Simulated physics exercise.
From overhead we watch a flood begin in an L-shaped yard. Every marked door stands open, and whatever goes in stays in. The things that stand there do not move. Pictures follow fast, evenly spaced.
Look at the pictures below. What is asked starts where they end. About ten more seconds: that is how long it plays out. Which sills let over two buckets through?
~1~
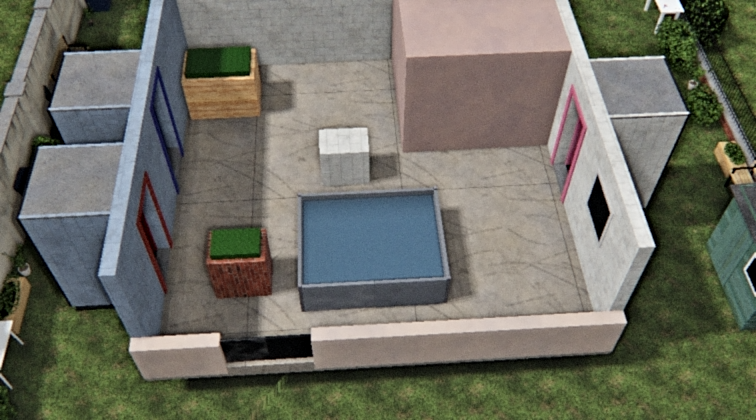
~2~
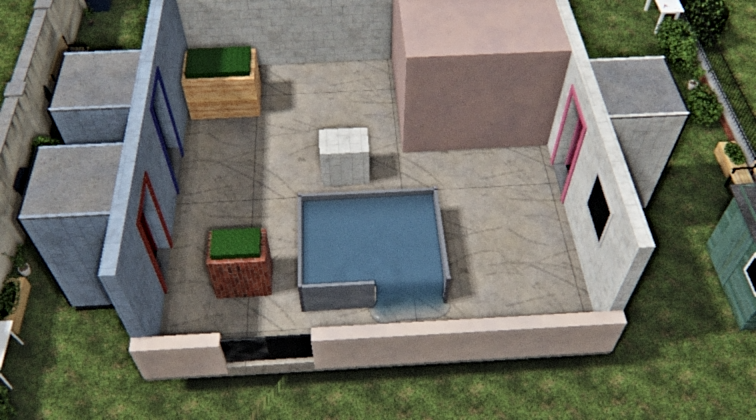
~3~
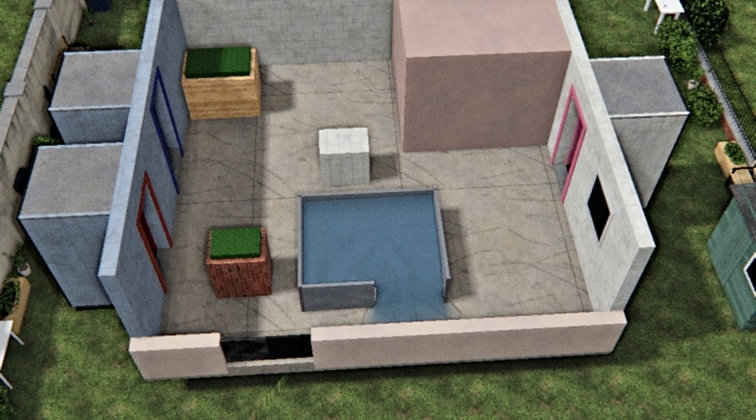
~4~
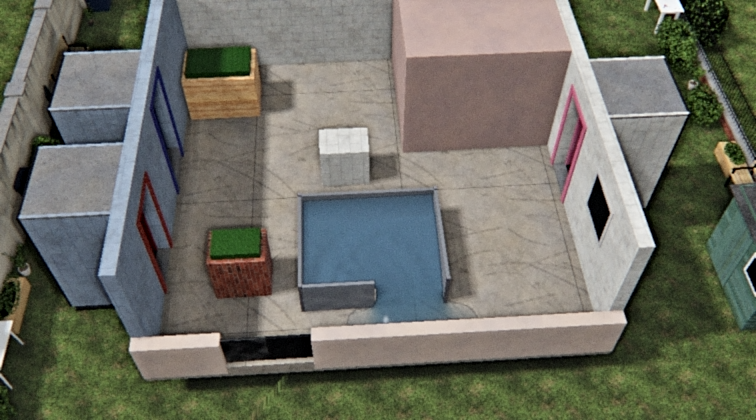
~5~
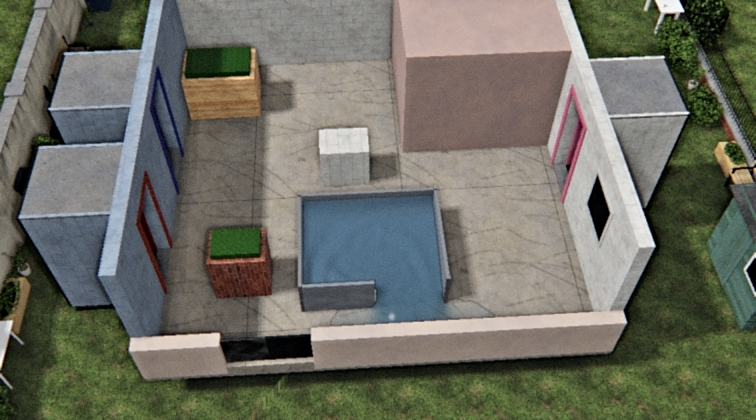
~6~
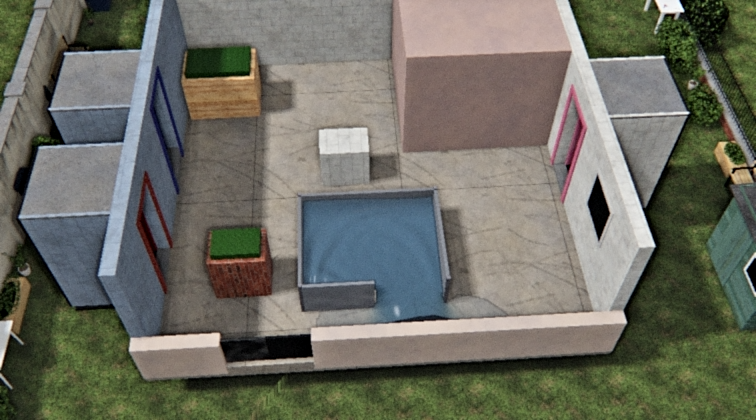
The blue door will get two buckets at most; the pink door will get more than two buckets; the red door will get more than two buckets.
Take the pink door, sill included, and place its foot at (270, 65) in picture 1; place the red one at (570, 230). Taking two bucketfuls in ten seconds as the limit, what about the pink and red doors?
Pink: Comes in low; red: Comes in high.
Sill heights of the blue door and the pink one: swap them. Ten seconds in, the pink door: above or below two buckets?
My take: The pink door fails to reach it.
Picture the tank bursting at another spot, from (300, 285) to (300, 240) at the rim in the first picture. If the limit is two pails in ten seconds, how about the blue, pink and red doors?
So the blue one ends up below, the pink one ends up below and the red one ends up above.
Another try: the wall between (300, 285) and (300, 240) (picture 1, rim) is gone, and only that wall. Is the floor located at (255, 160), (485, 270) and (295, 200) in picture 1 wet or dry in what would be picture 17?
Submerged, bone-dry, submerged.
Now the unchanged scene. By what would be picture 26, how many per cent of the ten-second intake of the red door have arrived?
That share would be near 10 %.
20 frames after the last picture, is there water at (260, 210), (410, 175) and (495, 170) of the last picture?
Lab note, in the order given: Unwetted, unwetted, wet through.
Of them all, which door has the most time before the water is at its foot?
I'd go with the blue one.
A moment on, water covers 20 % of the floor; the blue door not reached, the pink door not reached, the red door not reached.
Next, water covers 25 % of the floor; the blue door not reached, the pink door not reached, the red door wet at the sill, nothing in.
Then, water covers 40 % of the floor; the blue door wet at the sill, nothing in, the pink door wet at the sill, nothing in, the red door under two buckets in.
Later, water covers 80 % of the floor; the blue door wet at the sill, nothing in, the pink door under two buckets in, the red door over two buckets in.
In the end, water covers 100 % of the floor; the blue door wet at the sill, nothing in, the pink door over two buckets in, the red door far over two buckets in.
